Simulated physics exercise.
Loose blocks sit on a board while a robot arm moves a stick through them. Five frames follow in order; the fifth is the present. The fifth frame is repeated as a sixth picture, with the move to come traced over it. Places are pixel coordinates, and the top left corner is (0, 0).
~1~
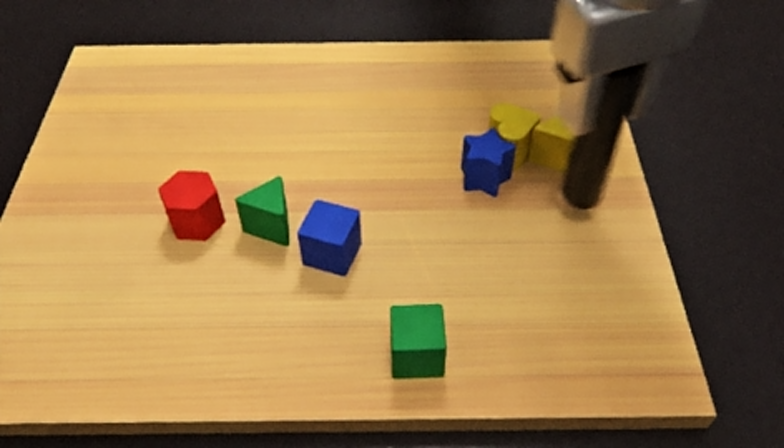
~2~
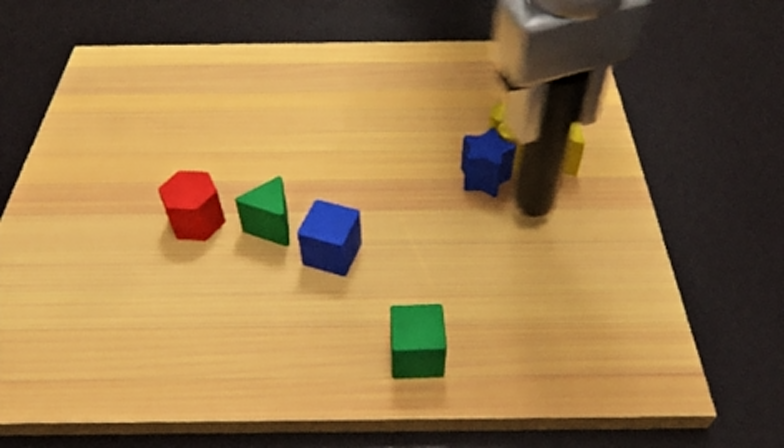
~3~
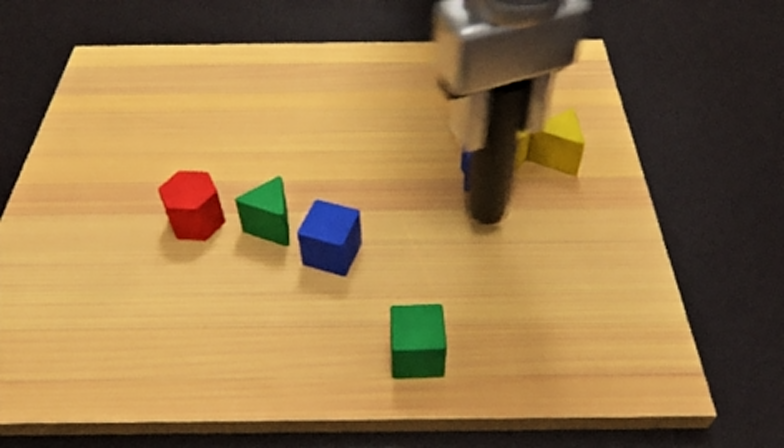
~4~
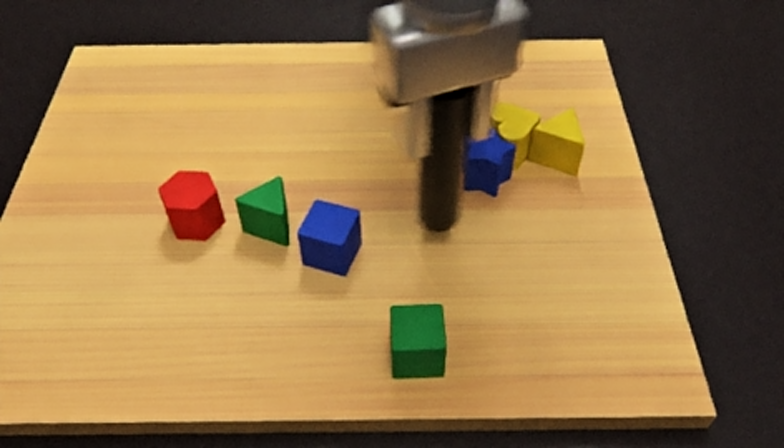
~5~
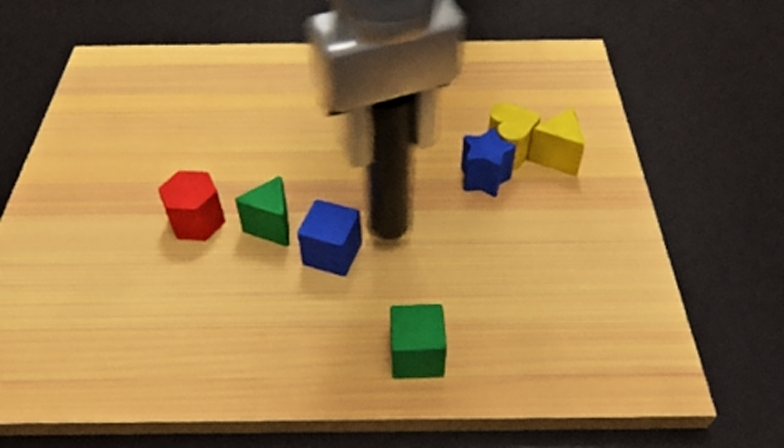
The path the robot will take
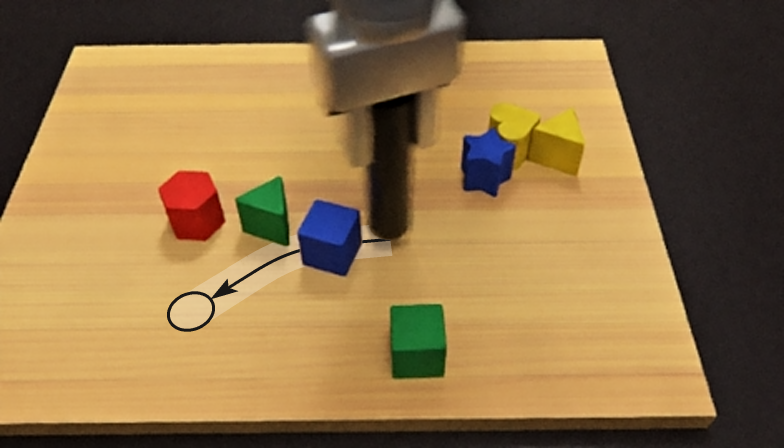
The clip shows colored blocks on a wooden board as a robot arm sweeps a dark stick leftward from beside the yellow pieces, past the blue star, to just right of the blue cube, while the blocks stay still.
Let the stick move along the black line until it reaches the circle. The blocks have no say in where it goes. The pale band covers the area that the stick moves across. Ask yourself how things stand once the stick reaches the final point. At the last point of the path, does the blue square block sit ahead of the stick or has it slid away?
Prediction: Still leading.
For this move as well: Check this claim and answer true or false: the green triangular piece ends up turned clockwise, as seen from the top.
True
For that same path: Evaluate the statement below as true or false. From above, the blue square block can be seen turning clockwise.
Verdict: False.
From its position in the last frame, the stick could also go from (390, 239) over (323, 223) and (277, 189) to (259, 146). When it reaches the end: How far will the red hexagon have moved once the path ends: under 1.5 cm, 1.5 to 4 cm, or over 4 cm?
The distance will be below 1.5 cm.
Drawn move, from (390, 239) via (320, 246) and (254, 272), ending at (191, 311).
What follows on the original path. One third of the way, stick at (317, 233); green triangular piece at (255, 199), turned 45° clockwise; blue square block at (273, 235), turned 45° anticlockwise.
Two thirds of the way, stick at (250, 259); green triangular piece at (254, 199), turned 55° clockwise; blue square block at (207, 269), turned 70° anticlockwise.
At the end, stick at (186, 298); red hexagon still; green triangular piece at (254, 199), turned 55° clockwise; blue square block at (139, 313), turned 75° anticlockwise.
